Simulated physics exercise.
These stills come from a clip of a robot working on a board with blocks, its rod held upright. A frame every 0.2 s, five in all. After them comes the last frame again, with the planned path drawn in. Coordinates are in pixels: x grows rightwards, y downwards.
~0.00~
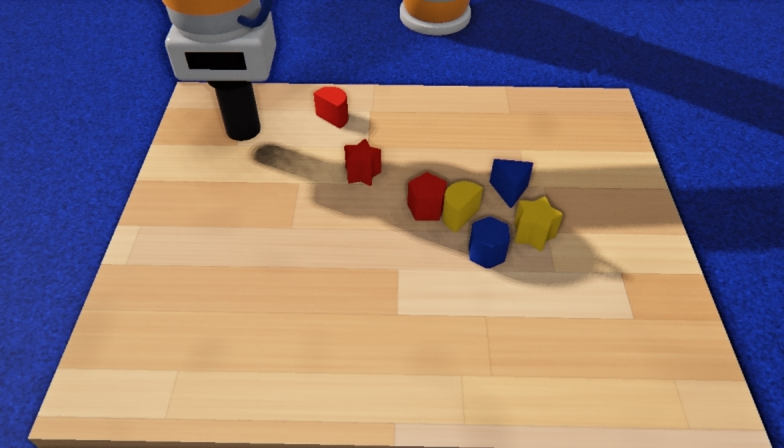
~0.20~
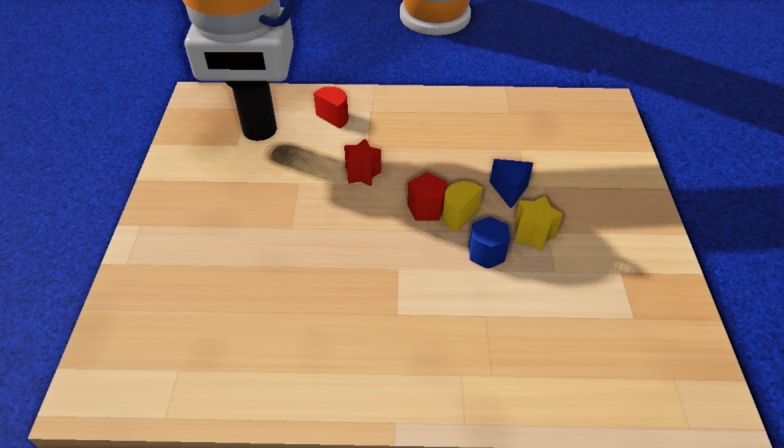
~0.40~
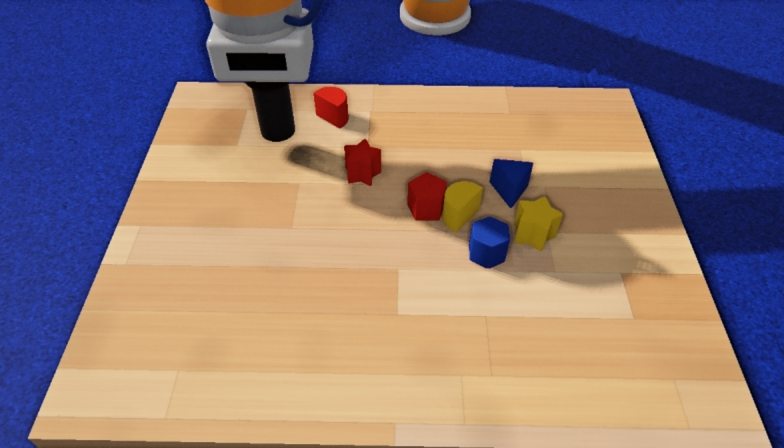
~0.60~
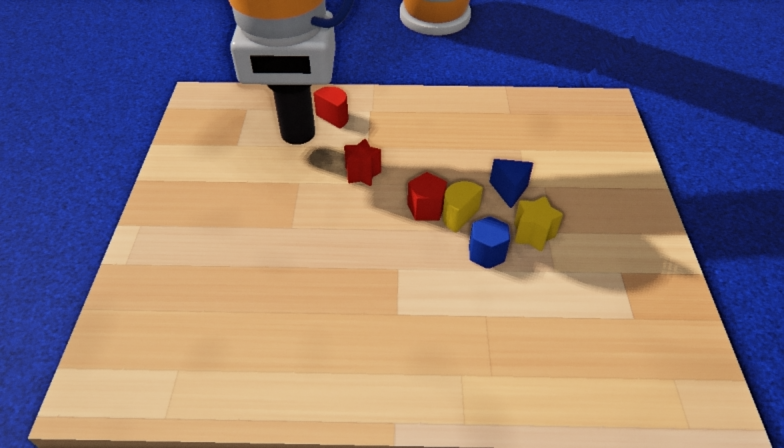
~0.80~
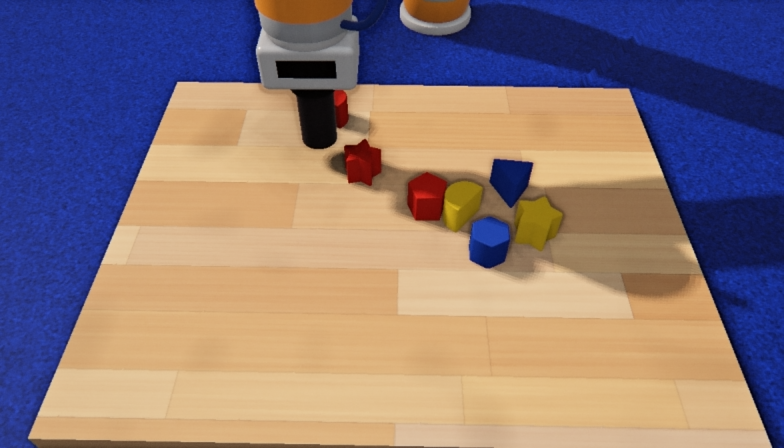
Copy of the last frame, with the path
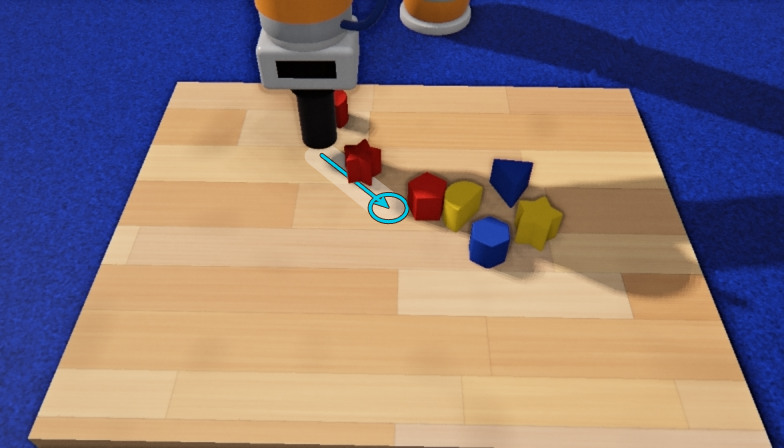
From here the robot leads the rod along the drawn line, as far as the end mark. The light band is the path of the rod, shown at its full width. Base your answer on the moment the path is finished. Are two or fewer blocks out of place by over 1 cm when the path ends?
Answer: Yes.
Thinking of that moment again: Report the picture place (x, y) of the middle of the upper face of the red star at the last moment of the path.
The point I'd pick in the picture is (409, 166).
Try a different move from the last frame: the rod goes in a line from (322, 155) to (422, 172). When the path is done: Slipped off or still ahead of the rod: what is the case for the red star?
Answer: Slipped away.
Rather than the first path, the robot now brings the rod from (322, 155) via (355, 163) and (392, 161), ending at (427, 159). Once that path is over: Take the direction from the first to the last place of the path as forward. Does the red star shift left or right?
Answer: Right.
Drawn move, from (322, 155) to (389, 208).
The first path, step by step. One third of the way, rod at (342, 155); red star at (378, 157), turned 15° anticlockwise.
Two thirds of the way, rod at (365, 173); red star at (397, 163), turned 70° anticlockwise.
At the end, rod at (389, 191); red star at (409, 166), turned 115° anticlockwise; red pentagon still.
